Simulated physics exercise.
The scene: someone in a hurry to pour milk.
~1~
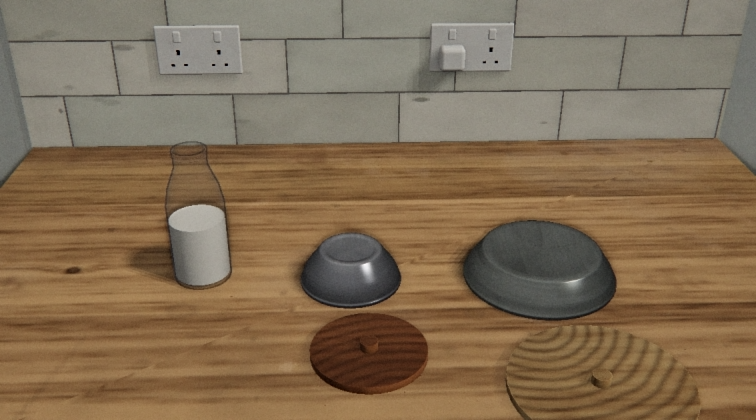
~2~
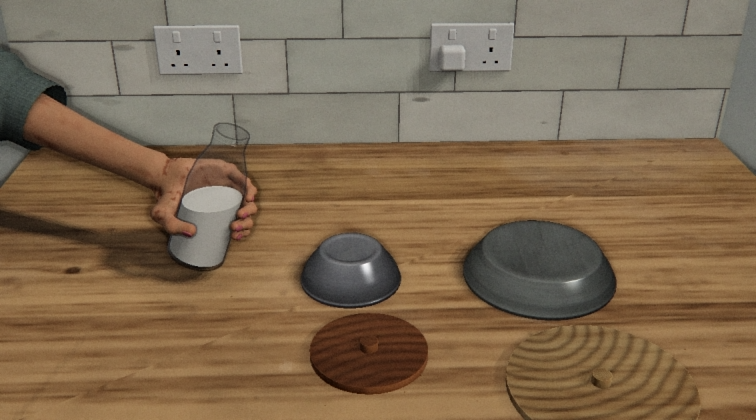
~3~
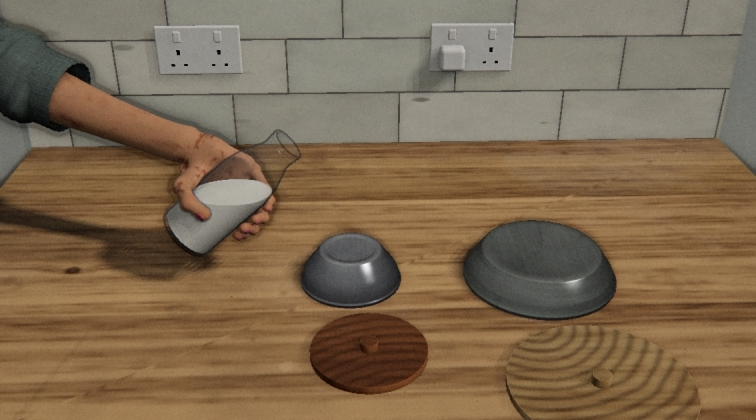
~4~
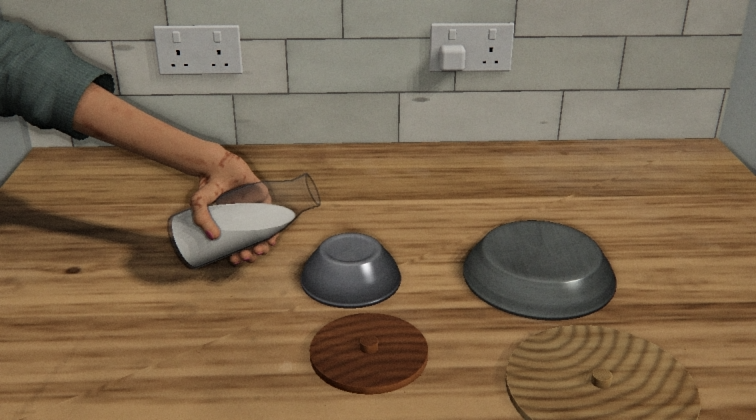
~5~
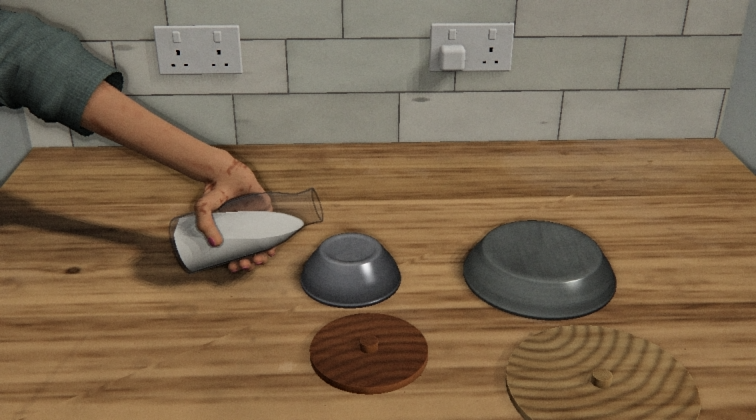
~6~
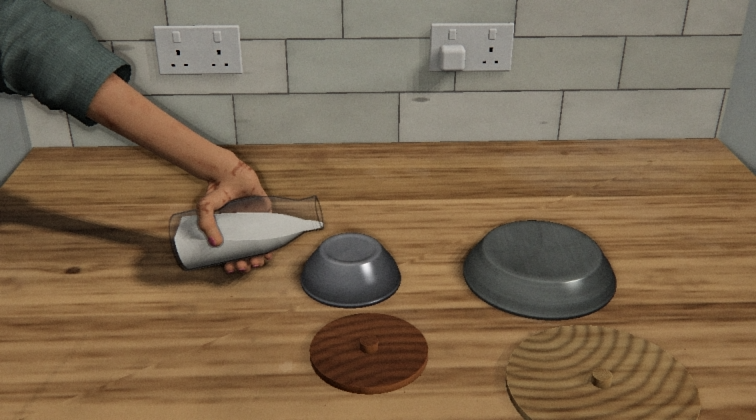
On a wooden kitchen counter, a hand lifts a glass bottle of milk and tilts it rightward beside an upturned grey bowl.
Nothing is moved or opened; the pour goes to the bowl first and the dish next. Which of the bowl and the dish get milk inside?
The bowl gets none inside and the dish gets none inside.
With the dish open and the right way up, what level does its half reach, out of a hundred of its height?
I make it 25 per cent.
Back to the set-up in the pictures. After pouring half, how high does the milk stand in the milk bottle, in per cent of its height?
I make it 20 per cent.
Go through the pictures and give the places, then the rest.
Before the pour; milk bottle (196, 212) about half full; bowl (351, 266) upside down; dish (540, 265) upside down, in the first picture.
The milk bottle is on its way; milk bottle about half full, surface at (212, 200); bowl (351, 266) upside down, in the second picture.
Tilting; milk bottle (237, 188) tipped 50° with all of its load; dish (540, 265) upside down, in the third picture.
No stream yet; milk bottle (249, 215) tipped 65° with all of its load; bowl (351, 266) upside down, in the fourth picture.
Still nothing leaves it; milk bottle (252, 225) tipped 70° with all of its load; dish (540, 265) upside down, in the fifth picture.
On the point of pouring; milk bottle (252, 227) tipped 75° with all of its load; bowl (351, 266) upside down; dish (540, 265) upside down, in the sixth picture.
A moment on, it runs off the upturned base of the bowl.
Further on, it runs off the upturned base of the dish.
When it is over, the bowl is empty, in a puddle; the dish is empty, in a puddle.
